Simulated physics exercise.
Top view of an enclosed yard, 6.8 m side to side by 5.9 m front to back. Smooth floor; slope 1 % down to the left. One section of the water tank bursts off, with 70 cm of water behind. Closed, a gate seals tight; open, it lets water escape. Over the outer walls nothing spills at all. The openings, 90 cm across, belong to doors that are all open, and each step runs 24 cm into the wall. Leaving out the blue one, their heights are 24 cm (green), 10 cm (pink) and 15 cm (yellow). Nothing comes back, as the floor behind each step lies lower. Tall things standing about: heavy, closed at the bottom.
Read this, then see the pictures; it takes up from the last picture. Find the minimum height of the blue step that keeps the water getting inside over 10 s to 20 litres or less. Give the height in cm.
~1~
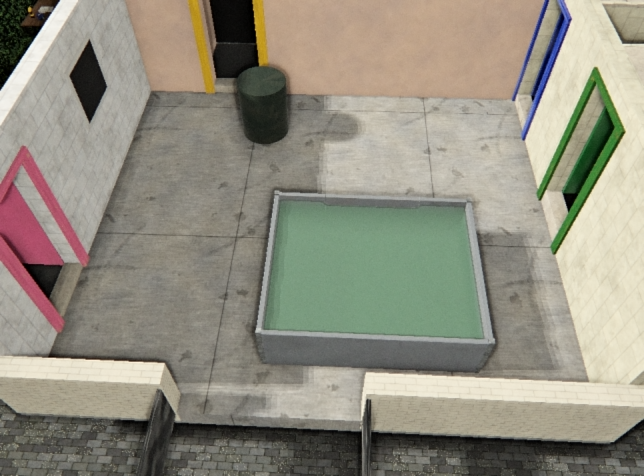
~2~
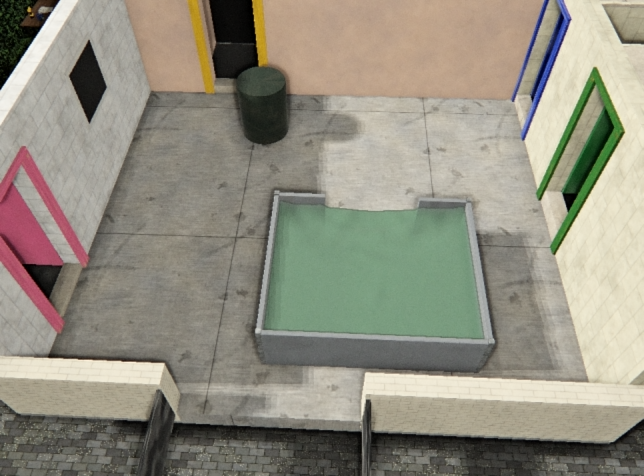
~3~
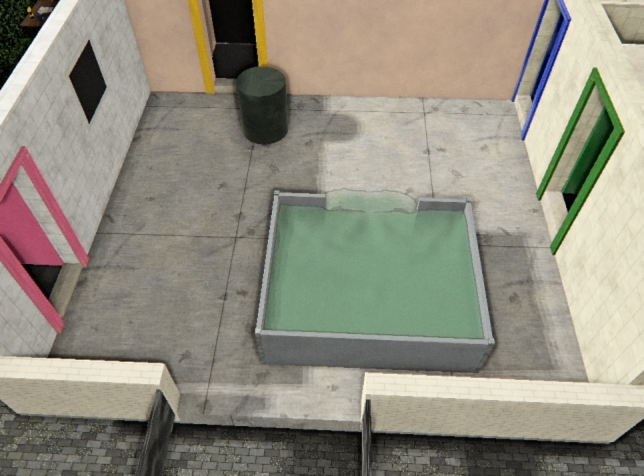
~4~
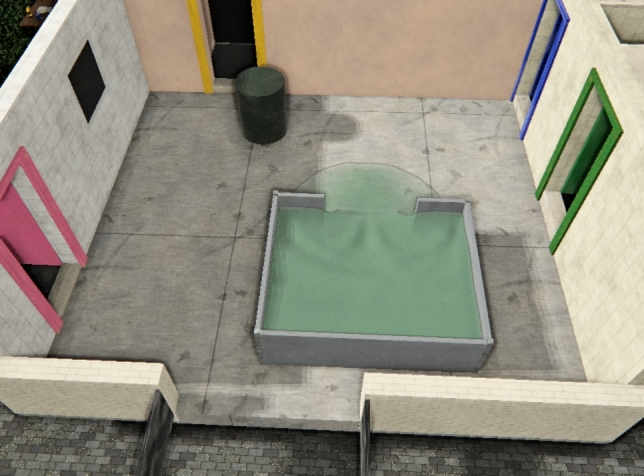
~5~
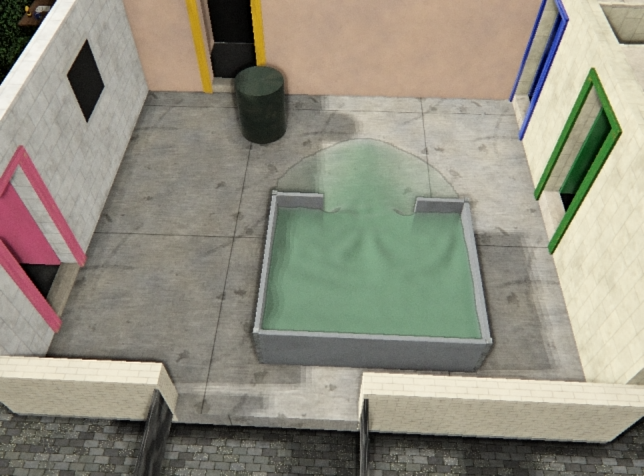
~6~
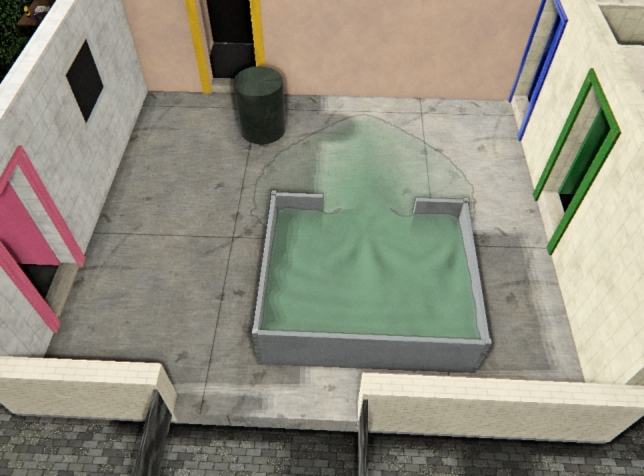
Roughly 27 cm.
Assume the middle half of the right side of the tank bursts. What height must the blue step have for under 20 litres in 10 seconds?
Then the minimum is about 15 cm.
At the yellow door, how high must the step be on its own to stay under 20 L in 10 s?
For yellow: Close to 8.5 cm.
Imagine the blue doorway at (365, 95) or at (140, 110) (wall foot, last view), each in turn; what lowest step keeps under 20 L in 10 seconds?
You'd want roughly 29 cm there first, then roughly 19 cm.
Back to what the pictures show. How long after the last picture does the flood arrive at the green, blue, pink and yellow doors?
The green door gets it at 2.8 s, the blue door at 1.1 s, the pink door at 3.6 s and the yellow door at 0.9 s.
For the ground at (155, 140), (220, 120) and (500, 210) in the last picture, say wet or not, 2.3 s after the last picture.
Listed order - soaked through, soaked through, unwetted.
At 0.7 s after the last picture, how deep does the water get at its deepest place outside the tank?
About 42 cm at most.
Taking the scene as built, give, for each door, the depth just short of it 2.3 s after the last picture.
Depths in cm - green: 1, blue: 27, pink: 0, yellow: 12.
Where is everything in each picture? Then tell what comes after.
In the first picture, the water tank at (373, 264) is whole and still, 70 cm deep; the blue door at (536, 70) is dry.
In the second picture, the gap is on the far side, the front 0.4 m out at a hidden place; the back of the water tank holds 70 cm.
In the third picture, the gap is on the far side, the front 0.8 m out at (345, 192); the back of the water tank holds 70 cm.
In the fourth picture, the gap is on the far side, the front 1.4 m out at (349, 166); the back of the water tank holds 70 cm.
In the fifth picture, the gap is on the far side, the front 2.0 m out at (359, 141); the back of the water tank holds 68 cm.
In the sixth picture, water pours out on the far side and has run 2.7 m, to (361, 117); about 5 cm deep outside, 60 cm at the back; 1.8 m in a straight line remain to the blue door at (533, 71).
Then, 0.7 s after the last picture water covers 30 % of the floor, deepest (42 cm) near (357, 228); it has not reached the blue door.
Then, 2.3 s after the last picture water covers 45 % of the floor, deepest (31 cm) near (505, 104); 27 cm at the blue door, 48 litres in over its 17 cm step.
Then, 9.3 s after the last picture water covers 95 % of the floor, deepest (16 cm) near (39, 373); 9 cm at the blue door, 101 litres in over its 17 cm step.
At the blue door as built, the water peaked near 28 cm, 1.9 s after the last picture.
Run again over the same 10 s with other heights there, 49 litres in over 21.5 cm, 12 litres over 29 cm. The limit of 20 litres is kept from about 27 cm up.
